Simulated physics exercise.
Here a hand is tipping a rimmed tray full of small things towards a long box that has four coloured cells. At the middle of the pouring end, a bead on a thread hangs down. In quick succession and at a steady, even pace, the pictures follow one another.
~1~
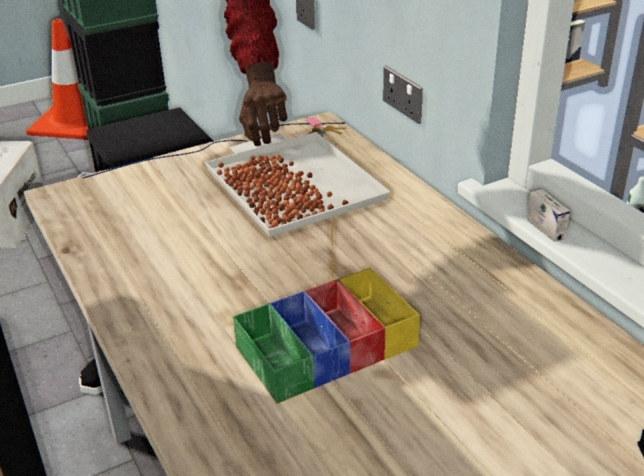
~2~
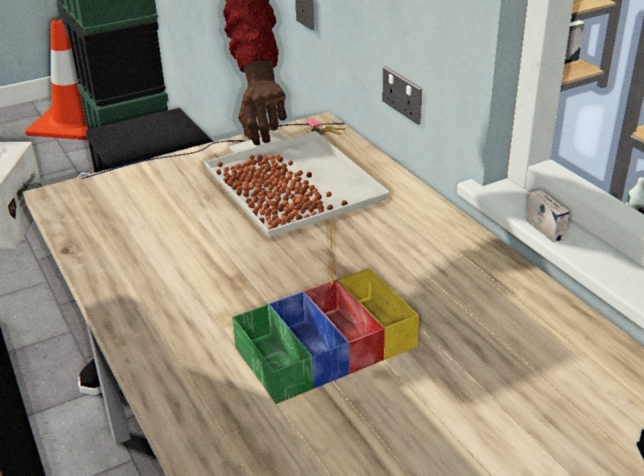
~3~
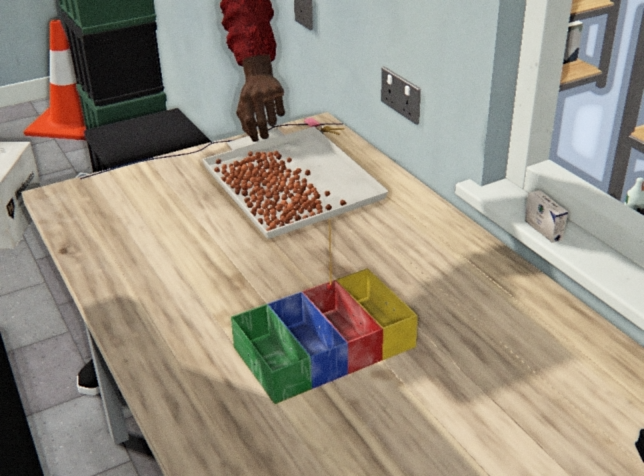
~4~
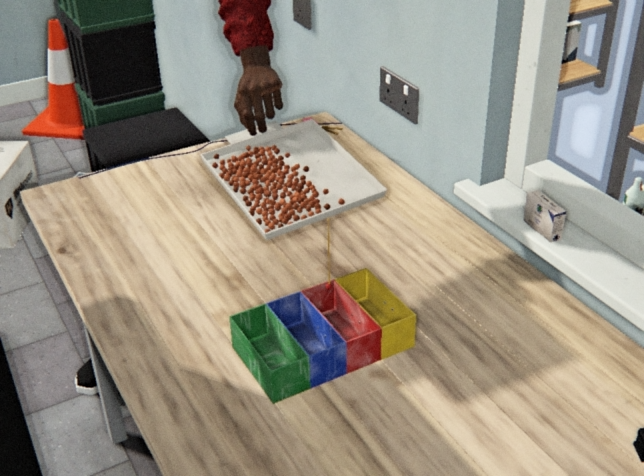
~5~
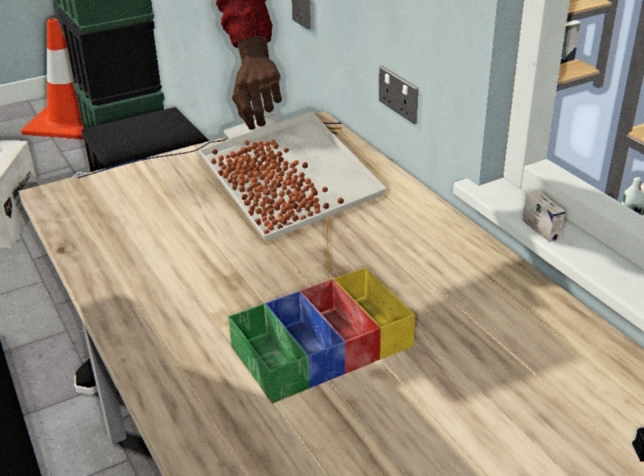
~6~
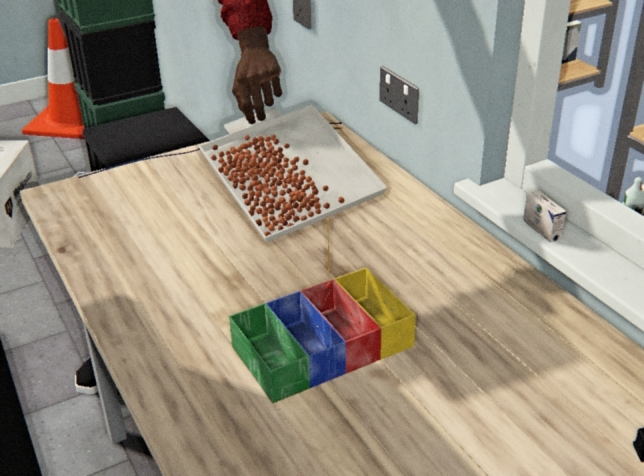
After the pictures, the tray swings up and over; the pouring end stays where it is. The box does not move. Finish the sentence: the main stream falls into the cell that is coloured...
The main stream falls into the cell that is coloured blue.
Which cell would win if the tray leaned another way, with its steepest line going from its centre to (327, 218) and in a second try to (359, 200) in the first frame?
Try 1 - the cell in blue / try 2 - the yellow one.
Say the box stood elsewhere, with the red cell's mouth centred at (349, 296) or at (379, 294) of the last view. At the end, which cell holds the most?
So it would be that green cell first and the green one after that.
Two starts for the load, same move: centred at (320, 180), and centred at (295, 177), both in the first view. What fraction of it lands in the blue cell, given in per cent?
You'd see roughly 50 per cent first and roughly 50 per cent second.
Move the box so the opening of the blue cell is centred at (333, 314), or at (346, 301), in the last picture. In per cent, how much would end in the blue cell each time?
First some 20, then 0 per cent.
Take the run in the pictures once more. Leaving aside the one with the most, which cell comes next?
That would be the cell in green, just behind the top one.
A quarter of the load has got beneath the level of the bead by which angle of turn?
About 100°.
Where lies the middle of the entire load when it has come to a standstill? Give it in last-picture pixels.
It settles centred around (297, 351).
Just after the last frame, tray tipped steeply; almost all on the tray; just a few in the green cell; just a few in the blue cell; just a few falling or outside the box.
A moment on, tray tipped right over; the larger part on the tray; about a tenth in the green cell; just a few in the blue cell; just a few in the red cell; about a tenth falling or outside the box.
Further on, tray tipped past a quarter turn; roughly half in the blue cell; roughly a third in the green cell; about a tenth in the red cell; just a few in the yellow cell; about a tenth falling or outside the box.
When it is over, tray tipped past a quarter turn; roughly half in the blue cell; roughly a third in the green cell; about a tenth in the red cell; just a few in the yellow cell; about a tenth outside the box.
